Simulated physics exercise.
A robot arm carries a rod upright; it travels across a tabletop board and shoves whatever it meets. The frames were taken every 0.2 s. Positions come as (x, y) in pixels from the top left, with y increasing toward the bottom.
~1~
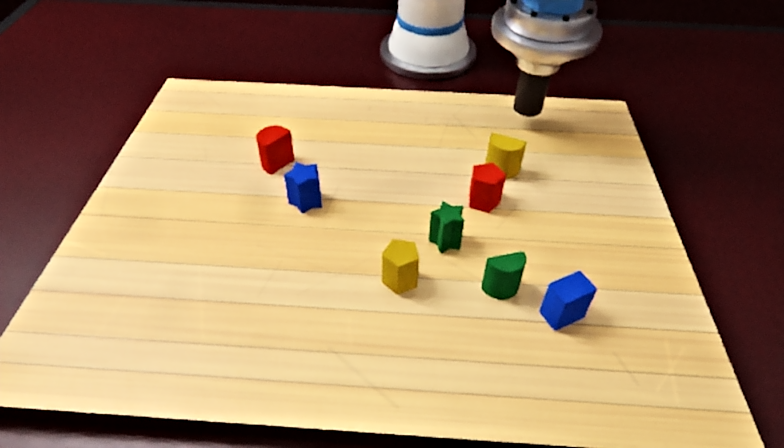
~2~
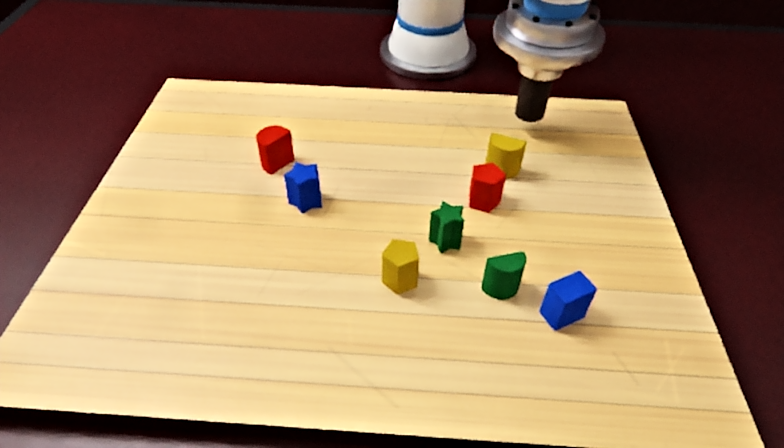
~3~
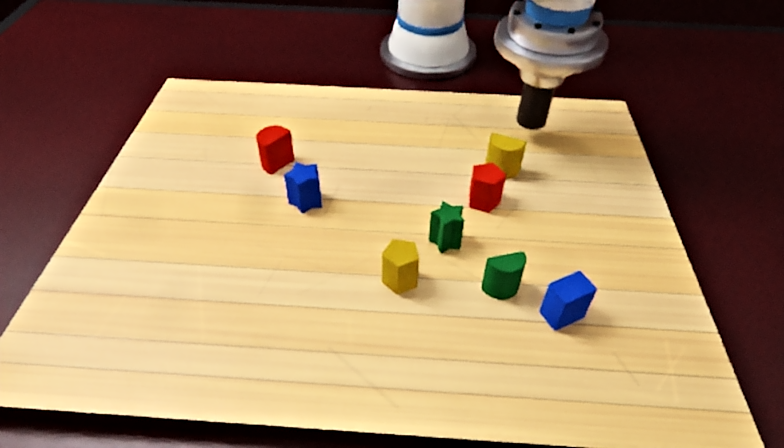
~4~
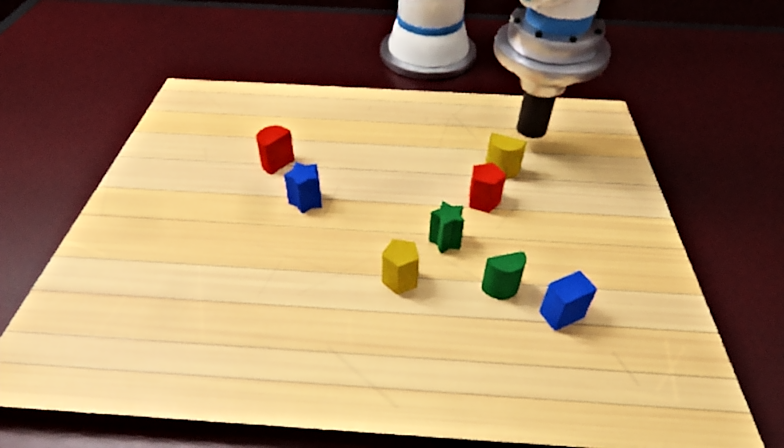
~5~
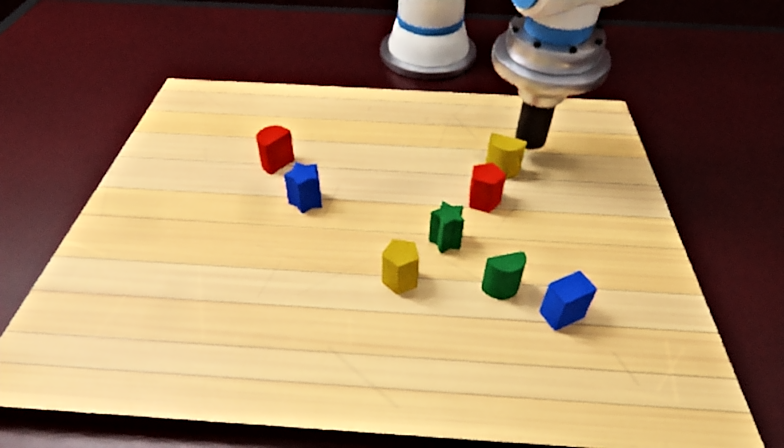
On a light wooden board set on a dark red surface, red, blue, yellow and green blocks stand scattered beneath a robot arm with a dark rod. The rod starts near the board's far edge and moves slightly toward the viewer, drawing close beside the yellow half-round block, while the blocks stay still.
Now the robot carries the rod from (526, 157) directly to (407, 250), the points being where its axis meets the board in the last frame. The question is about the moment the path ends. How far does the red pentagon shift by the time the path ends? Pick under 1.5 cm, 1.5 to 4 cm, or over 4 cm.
The over 4 cm band.
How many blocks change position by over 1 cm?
My prediction: No fewer than three blocks.
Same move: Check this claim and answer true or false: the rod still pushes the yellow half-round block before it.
That is false.
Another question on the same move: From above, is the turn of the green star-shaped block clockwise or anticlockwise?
From above, it turns counterclockwise.
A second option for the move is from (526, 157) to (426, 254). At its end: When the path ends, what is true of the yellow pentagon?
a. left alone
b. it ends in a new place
b (it ends in a new place)
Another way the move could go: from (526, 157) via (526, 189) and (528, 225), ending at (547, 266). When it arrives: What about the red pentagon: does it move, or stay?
By the end it is where it was.
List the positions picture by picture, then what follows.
Tip of the rod at (527, 109), middles of tops, yellow pentagon at (401, 251), green star-shaped block at (449, 212), red pentagon at (488, 172), yellow half-round block at (507, 142), in the first picture.
Rod at (529, 114), nothing pushed, in the second picture.
Rod at (531, 121), nothing pushed, in the third picture.
Rod at (531, 130), nothing pushed, in the fourth picture.
Rod at (530, 140), yellow pentagon at (401, 251), green star-shaped block at (449, 212), red pentagon at (488, 172), yellow half-round block at (507, 142), in the fifth picture.
The first path, step by step. One third of the way, rod at (494, 168); red pentagon at (487, 178); yellow half-round block at (470, 157), turned 55° clockwise.
Two thirds of the way, rod at (454, 199); green star-shaped block at (448, 216), turned 30° clockwise; red pentagon at (477, 207), turned 105° anticlockwise; yellow half-round block at (448, 163), turned 110° clockwise.
At the end, rod at (408, 234); yellow pentagon unmoved; green star-shaped block at (435, 237), turned 65° anticlockwise; red pentagon at (477, 207), turned 105° anticlockwise; yellow half-round block at (448, 163), turned 110° clockwise.
